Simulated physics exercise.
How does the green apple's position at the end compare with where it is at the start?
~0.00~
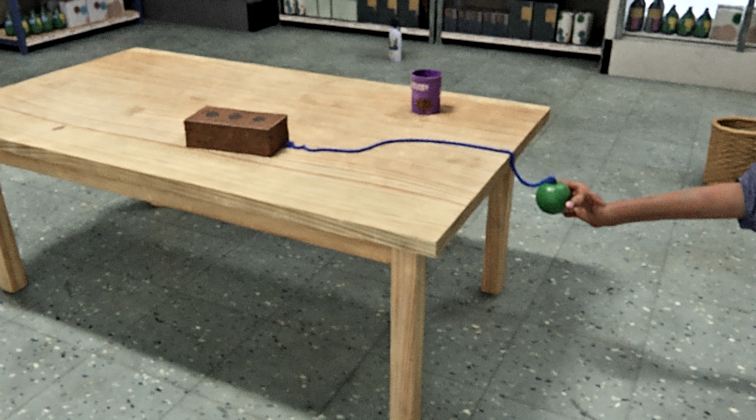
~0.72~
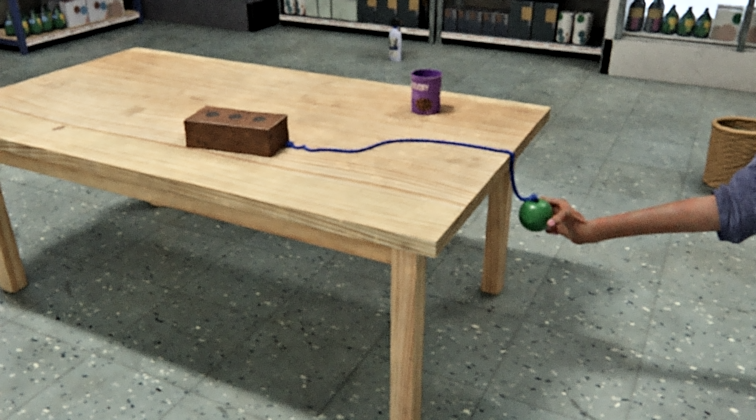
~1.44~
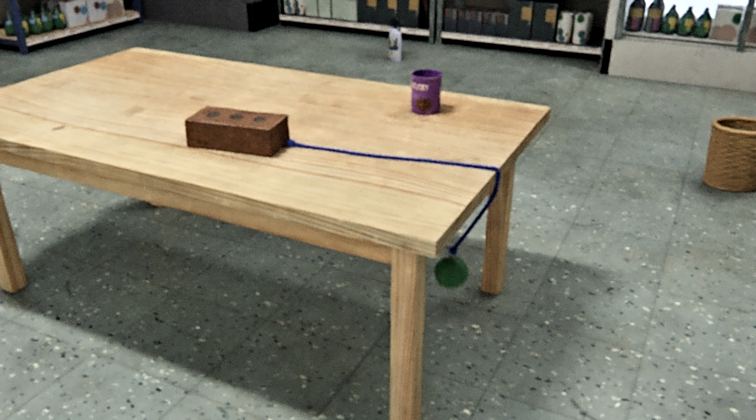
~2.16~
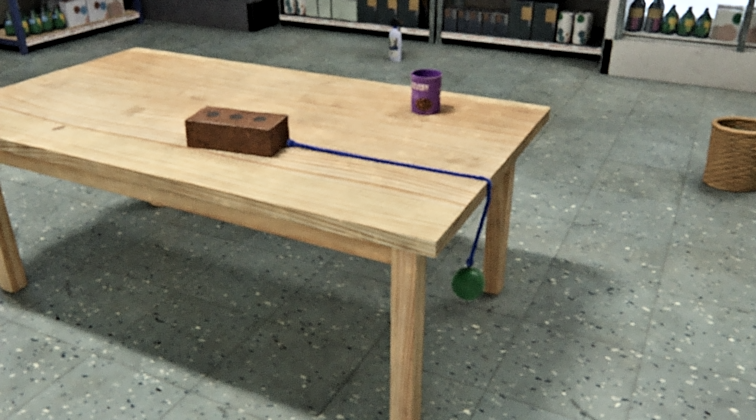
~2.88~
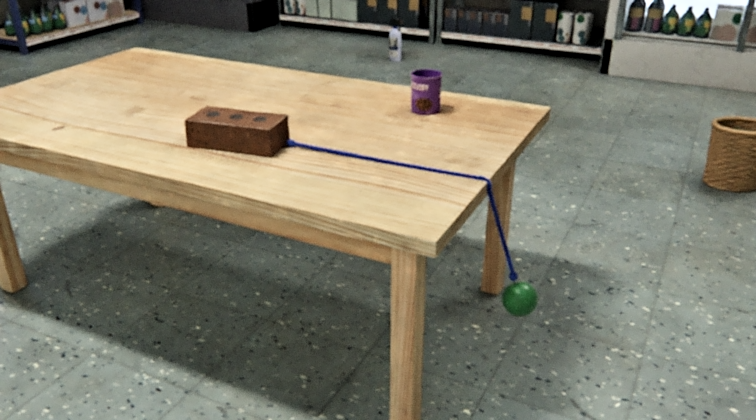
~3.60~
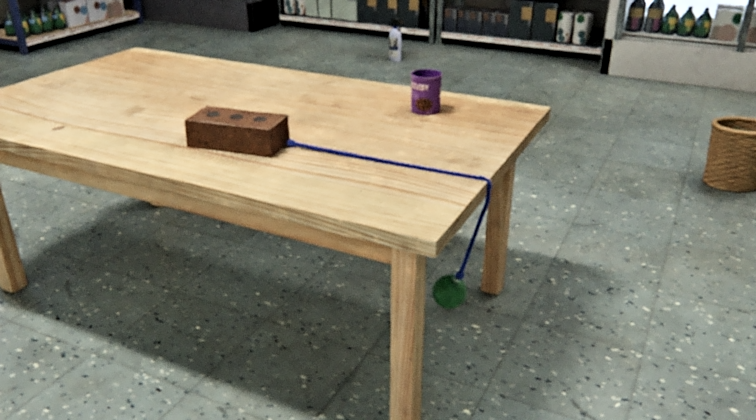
At the start the green apple is held in a hand out to the right of the table. By the end it is lower and further left, hanging on its cord below the table edge.
